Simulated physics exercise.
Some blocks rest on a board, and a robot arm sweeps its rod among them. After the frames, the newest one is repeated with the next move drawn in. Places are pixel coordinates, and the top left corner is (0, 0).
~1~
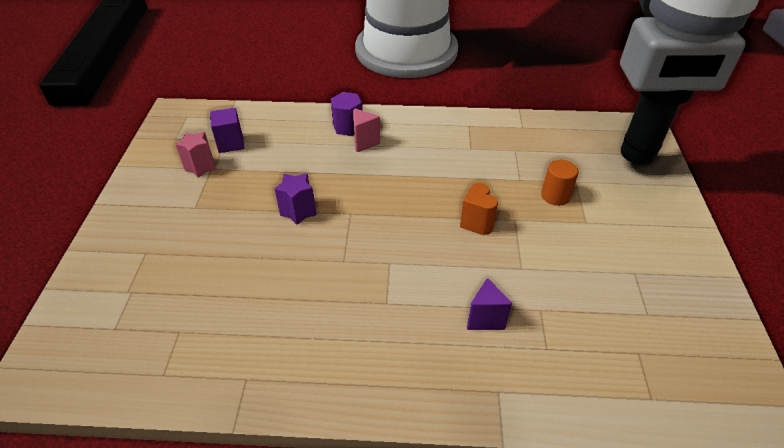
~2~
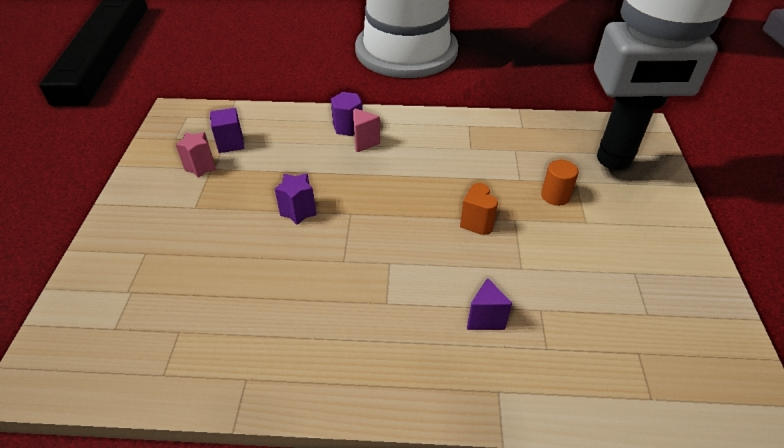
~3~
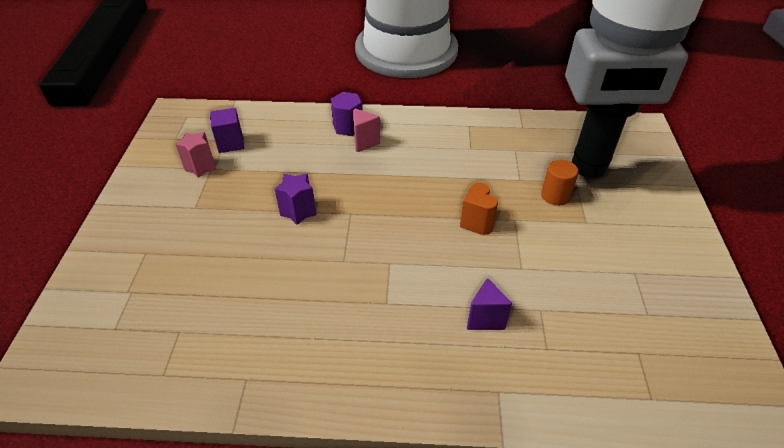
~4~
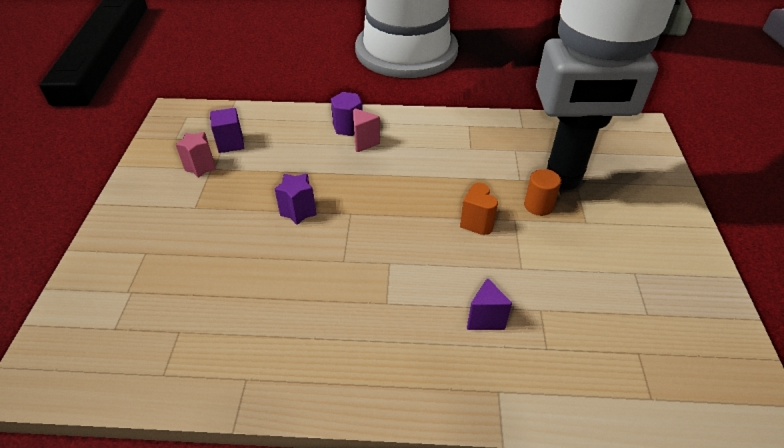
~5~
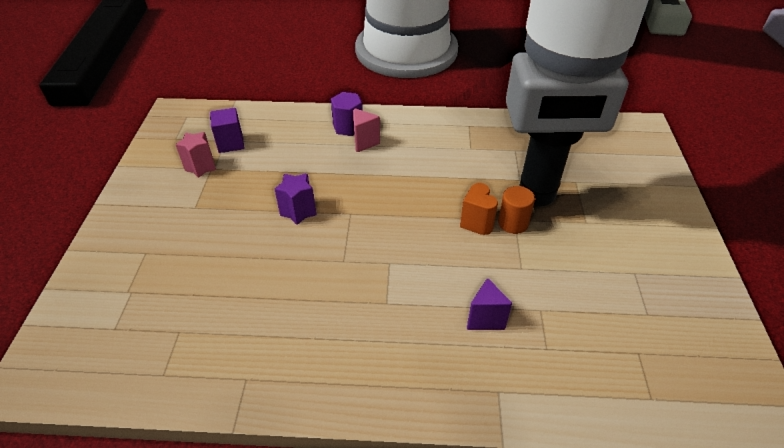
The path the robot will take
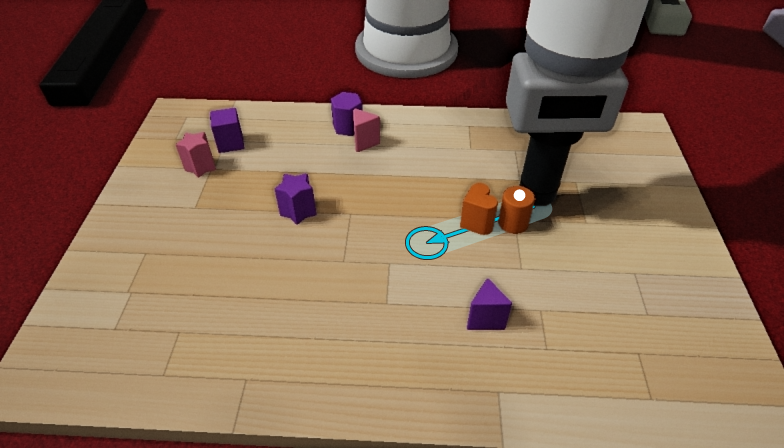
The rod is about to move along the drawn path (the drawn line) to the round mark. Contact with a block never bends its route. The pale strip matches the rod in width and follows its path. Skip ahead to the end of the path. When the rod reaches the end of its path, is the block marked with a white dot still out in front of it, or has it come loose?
It is gone from the front.
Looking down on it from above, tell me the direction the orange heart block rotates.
Viewed from above: Clockwise.
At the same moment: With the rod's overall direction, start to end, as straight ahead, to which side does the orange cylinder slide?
It's pushed left.
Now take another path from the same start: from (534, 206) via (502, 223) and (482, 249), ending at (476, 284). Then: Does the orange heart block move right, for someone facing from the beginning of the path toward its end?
The answer is yes.
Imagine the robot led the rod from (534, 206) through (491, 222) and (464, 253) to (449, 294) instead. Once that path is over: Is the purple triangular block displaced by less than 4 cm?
Yes, it checks out.
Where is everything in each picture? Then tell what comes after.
The first picture shows tip of the rod at (638, 155), middles of tops, orange heart block at (481, 195), orange cylinder at (564, 168).
The second picture shows rod at (614, 160), nothing pushed.
The third picture shows rod at (589, 168), nothing pushed.
The fourth picture shows rod at (563, 179), orange cylinder at (546, 178).
The fifth picture shows rod at (537, 195), orange heart block at (481, 195), orange cylinder at (520, 195).
The line goes from (534, 206) to (427, 243); the dot is on the orange cylinder.
On the path given first. One third of the way, rod at (501, 207); orange heart block at (470, 201), turned 55° clockwise; orange cylinder at (495, 214).
Two thirds of the way, rod at (465, 219); orange heart block at (432, 214), turned 55° clockwise; orange cylinder at (478, 229).
At the end, rod at (427, 231); orange heart block at (392, 229), turned 50° clockwise; orange cylinder at (473, 231).
